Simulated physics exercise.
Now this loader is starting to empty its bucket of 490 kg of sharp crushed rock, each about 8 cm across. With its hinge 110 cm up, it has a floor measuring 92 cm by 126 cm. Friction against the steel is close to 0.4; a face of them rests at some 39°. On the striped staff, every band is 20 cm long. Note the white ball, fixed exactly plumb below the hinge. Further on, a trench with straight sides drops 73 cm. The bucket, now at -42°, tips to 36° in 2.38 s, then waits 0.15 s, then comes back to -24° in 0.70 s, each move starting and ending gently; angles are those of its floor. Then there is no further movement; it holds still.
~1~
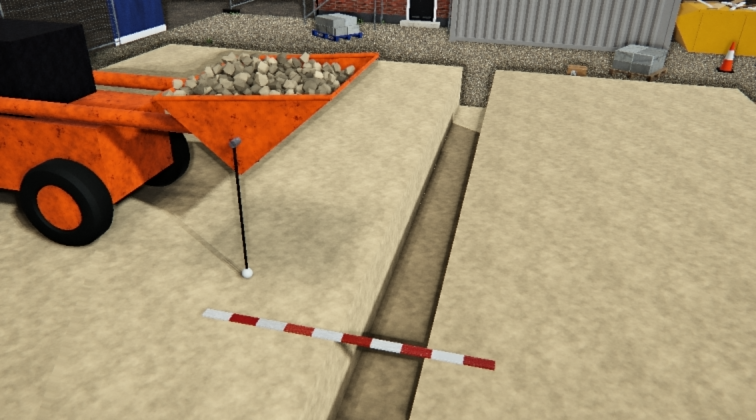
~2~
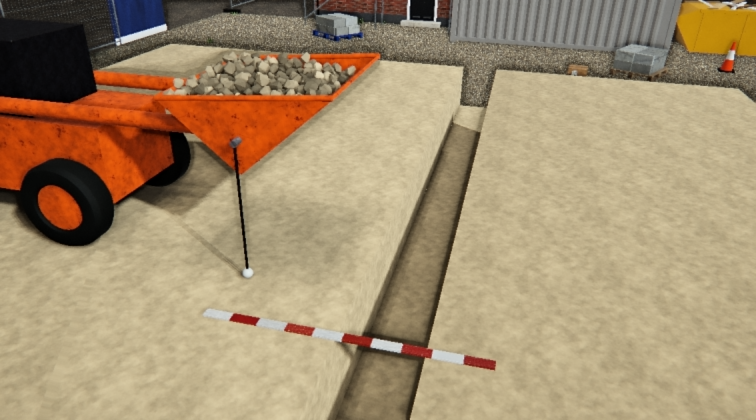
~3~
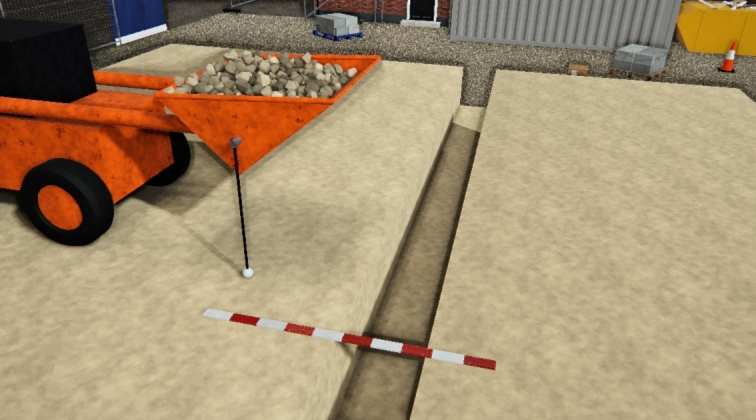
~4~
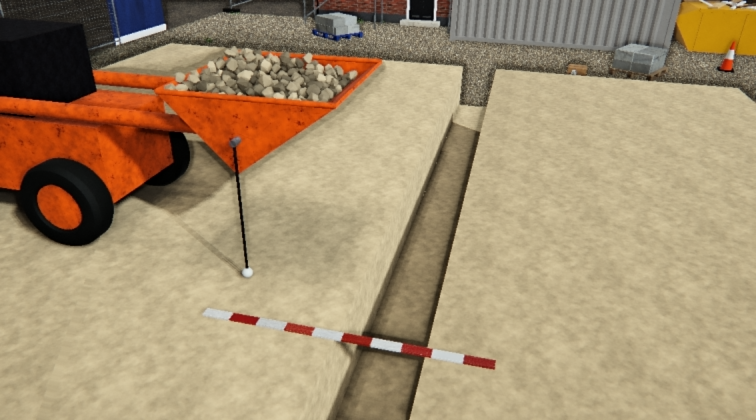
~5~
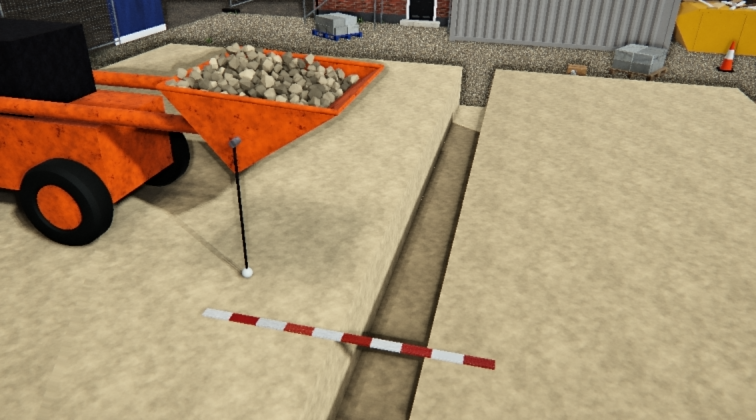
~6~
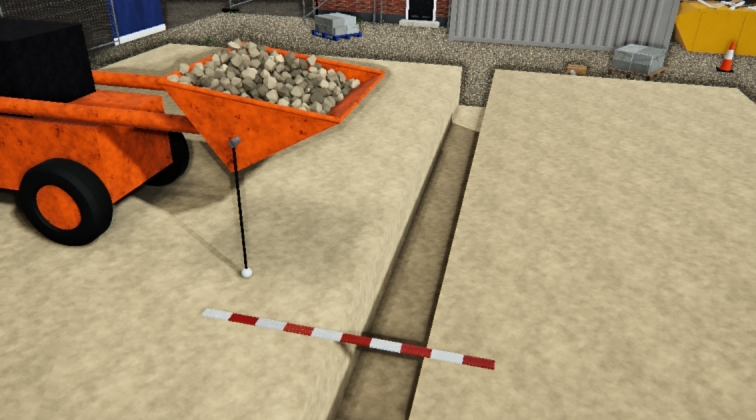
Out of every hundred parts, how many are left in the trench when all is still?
Near 75 in every hundred.
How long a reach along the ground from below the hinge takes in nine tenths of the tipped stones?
About 140 cm ahead of the hinge.
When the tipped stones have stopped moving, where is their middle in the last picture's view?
Centre estimate: Around (412, 308).
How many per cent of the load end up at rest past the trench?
Load fraction: Approx. 5 %.
A little later the floor is at 24°; 99 % in the bucket, 1 % short of the trench; the foremost stones are at (345, 179).
Then the floor is at 36°; 31 % in the bucket, 34 % short of the trench, 35 % in the trench; the foremost stones are at (438, 320).
Later still the floor is at -24°; 5 % in the bucket, 16 % short of the trench, 76 % in the trench, 3 % past the trench; the foremost stones are at (500, 261).
In the end the floor is at -24°; 5 % in the bucket, 16 % short of the trench, 76 % in the trench, 3 % past the trench; the foremost stones are at (502, 264).
